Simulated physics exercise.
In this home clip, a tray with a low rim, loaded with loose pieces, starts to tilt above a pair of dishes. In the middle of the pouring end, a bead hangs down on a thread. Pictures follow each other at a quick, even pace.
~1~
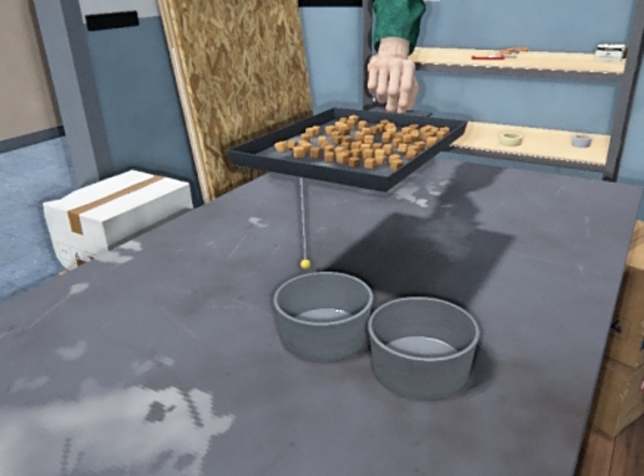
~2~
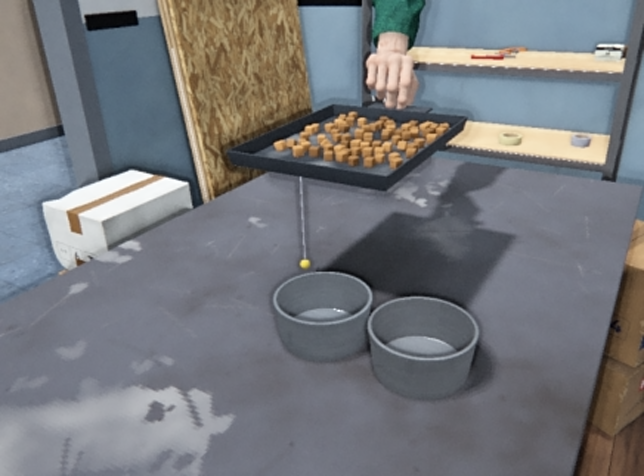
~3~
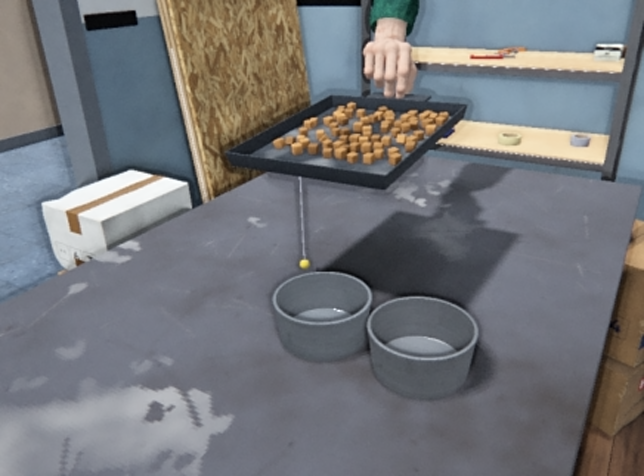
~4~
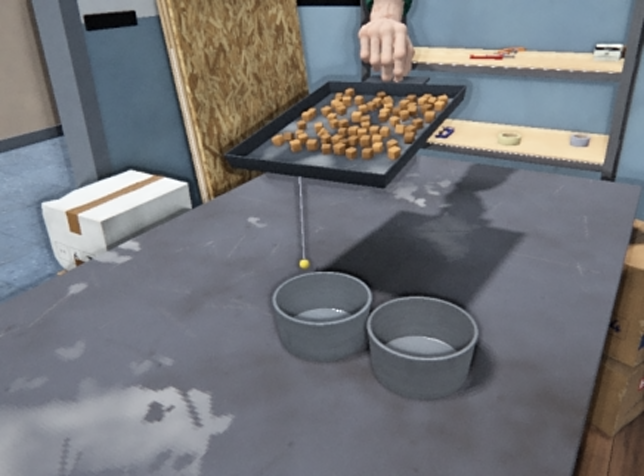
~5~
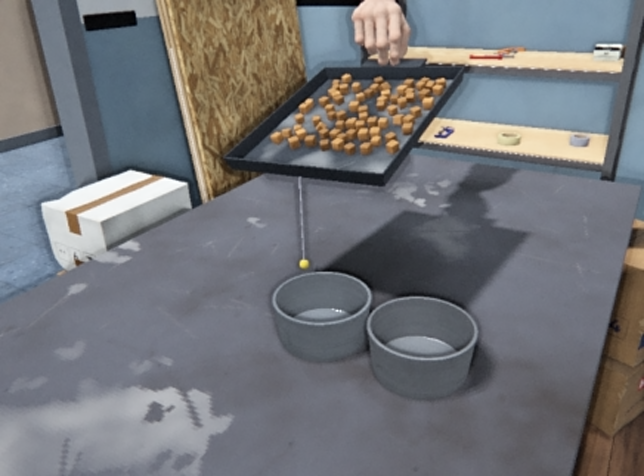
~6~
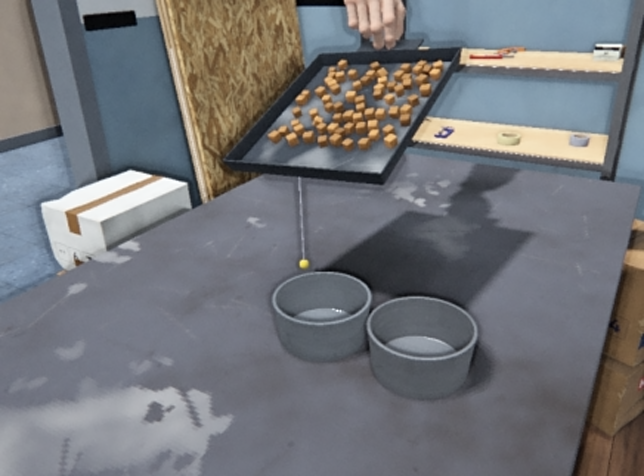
A dark tray scattered with small brown cubes hung above two gray dishes, a yellow bead dangling beneath it on a thread, while a hand steadily raised the far side, tilting it toward the front.
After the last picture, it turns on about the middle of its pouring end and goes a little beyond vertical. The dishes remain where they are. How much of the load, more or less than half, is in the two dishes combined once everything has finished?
Less than half.
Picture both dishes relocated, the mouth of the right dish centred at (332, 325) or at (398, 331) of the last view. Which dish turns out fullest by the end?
Left side first, Left side second.
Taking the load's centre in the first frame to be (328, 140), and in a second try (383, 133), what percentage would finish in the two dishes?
First try 10 %, second try 20 %.
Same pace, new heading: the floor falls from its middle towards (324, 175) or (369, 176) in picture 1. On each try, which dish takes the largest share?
So, the dish at the left the first time round, the dish at the left the second.
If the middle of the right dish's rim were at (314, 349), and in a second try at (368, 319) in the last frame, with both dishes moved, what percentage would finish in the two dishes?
About 20 and 50 per cent respectively.
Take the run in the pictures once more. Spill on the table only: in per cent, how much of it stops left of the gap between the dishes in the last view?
It works out to some 100 per cent.
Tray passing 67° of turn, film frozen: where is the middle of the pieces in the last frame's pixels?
Centre estimate: (280, 151).
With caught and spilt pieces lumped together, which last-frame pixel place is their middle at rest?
Last view, centre at rest - approx. (245, 324).
Shortly afterwards, tray tipped steeply; all but a few on the tray; only a few in the air.
Next, tray tipped past a quarter turn; the bulk on the tray; a little in the left dish; a little outside both; a little in the air.
Some moments later, tray tipped past a quarter turn; near a quarter in the left dish; the bulk outside both.
In the end, tray tipped past a quarter turn; none at all in the right dish; near a quarter in the left dish; the bulk outside both.
